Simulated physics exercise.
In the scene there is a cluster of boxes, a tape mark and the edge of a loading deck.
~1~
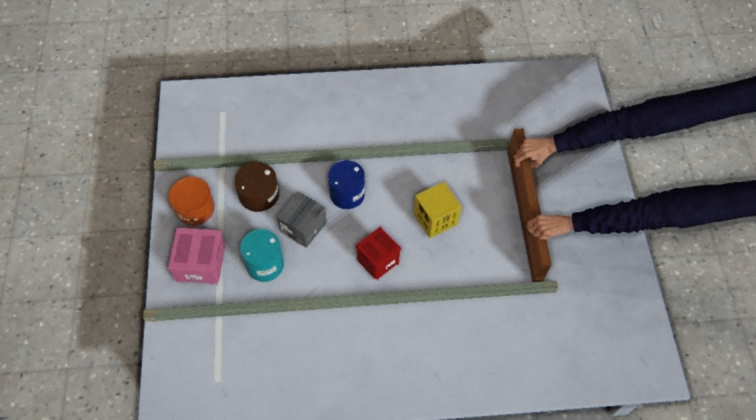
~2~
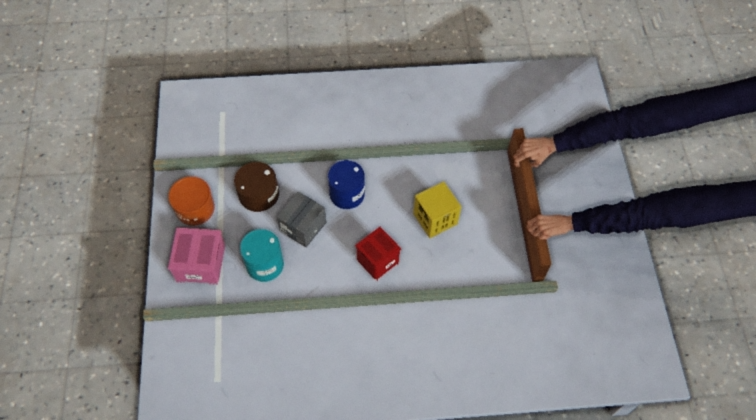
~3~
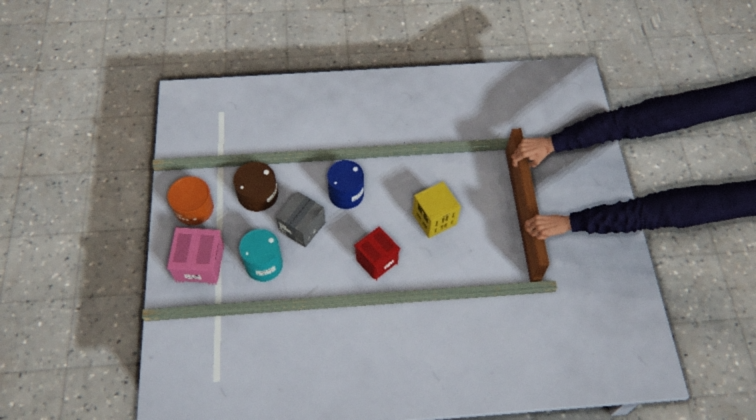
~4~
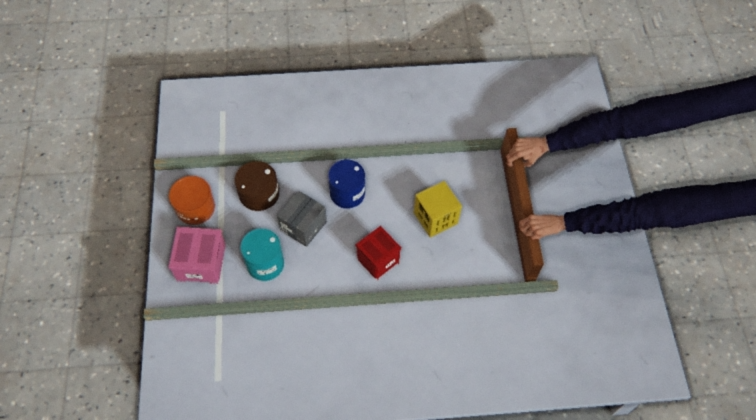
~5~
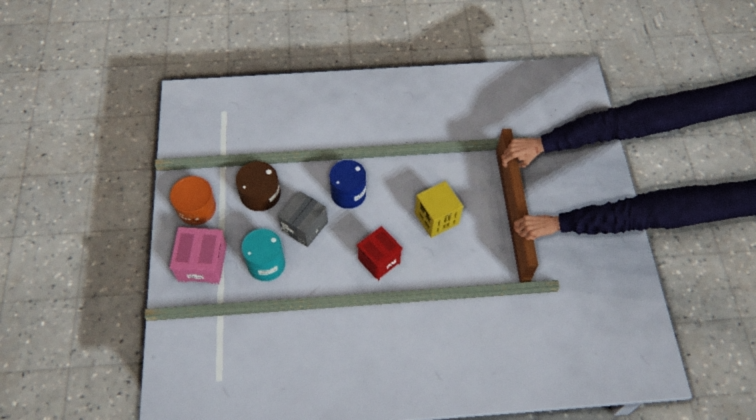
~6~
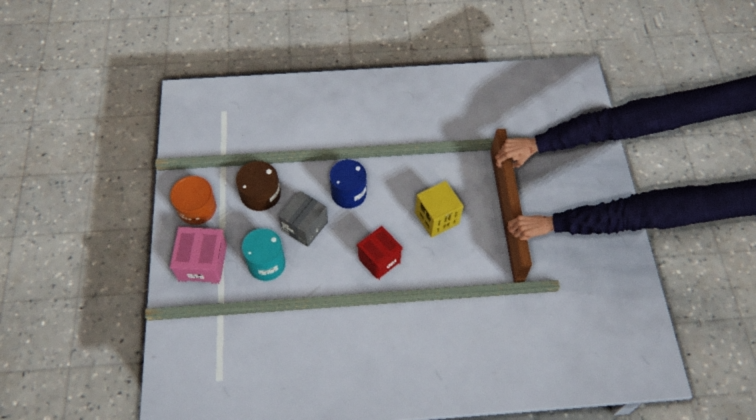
Two hands in dark sleeves reach in from the right and grip a brown plank on a pale grey board, seen from above on a speckled tiled floor. Between two green rails sit orange, brown, turquoise and blue rounded containers and pink, grey, red and yellow boxes, with a pale tape line at left. The hands slide the plank slightly left, the objects staying put, while the camera barely shifts.
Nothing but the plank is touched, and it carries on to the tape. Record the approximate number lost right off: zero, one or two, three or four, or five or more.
Number lost: One or two.
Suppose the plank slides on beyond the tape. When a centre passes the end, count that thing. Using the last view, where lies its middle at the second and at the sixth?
(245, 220), later (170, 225).
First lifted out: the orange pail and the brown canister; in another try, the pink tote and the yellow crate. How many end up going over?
Result: 1, then 1.
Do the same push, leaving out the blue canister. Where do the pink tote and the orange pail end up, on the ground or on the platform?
In that case the pink tote falls away while the orange pail remains in place.
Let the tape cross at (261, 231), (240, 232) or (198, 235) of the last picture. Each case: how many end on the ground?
Result per try: 0; 2; 5.
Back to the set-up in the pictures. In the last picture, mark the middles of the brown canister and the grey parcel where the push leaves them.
The brown canister stops around (165, 188); the grey parcel around (168, 231).
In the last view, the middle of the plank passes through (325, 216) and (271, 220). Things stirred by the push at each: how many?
Up to then 4, and up to the other point 8.
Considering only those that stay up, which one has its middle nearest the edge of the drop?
It would be the brown canister.
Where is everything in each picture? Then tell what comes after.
The first frame shows orange pail (193, 202); pink tote (198, 257); brown canister (257, 187); plank (528, 204); tape (220, 234).
The second frame shows pink tote (198, 256); grey parcel (302, 220).
The third frame shows brown canister (256, 187); blue canister (346, 185).
The fourth frame shows orange pail (193, 201); turquoise canister (263, 255).
The fifth frame shows pink tote (200, 256); plank (516, 204).
The sixth frame shows orange pail (194, 201); pink tote (200, 256); brown canister (259, 186); plank (510, 204); tape (222, 234).
Early on, none off yet; orange pail at rest near (194, 201); pink tote at rest near (200, 256); brown canister at rest near (259, 186).
A while later, none off yet; orange pail travelled a little near (180, 203); pink tote travelled a little near (183, 258); brown canister travelled about its own width near (219, 187).
Finally, the number that fall off is one or two; lost, pink tote and orange pail.
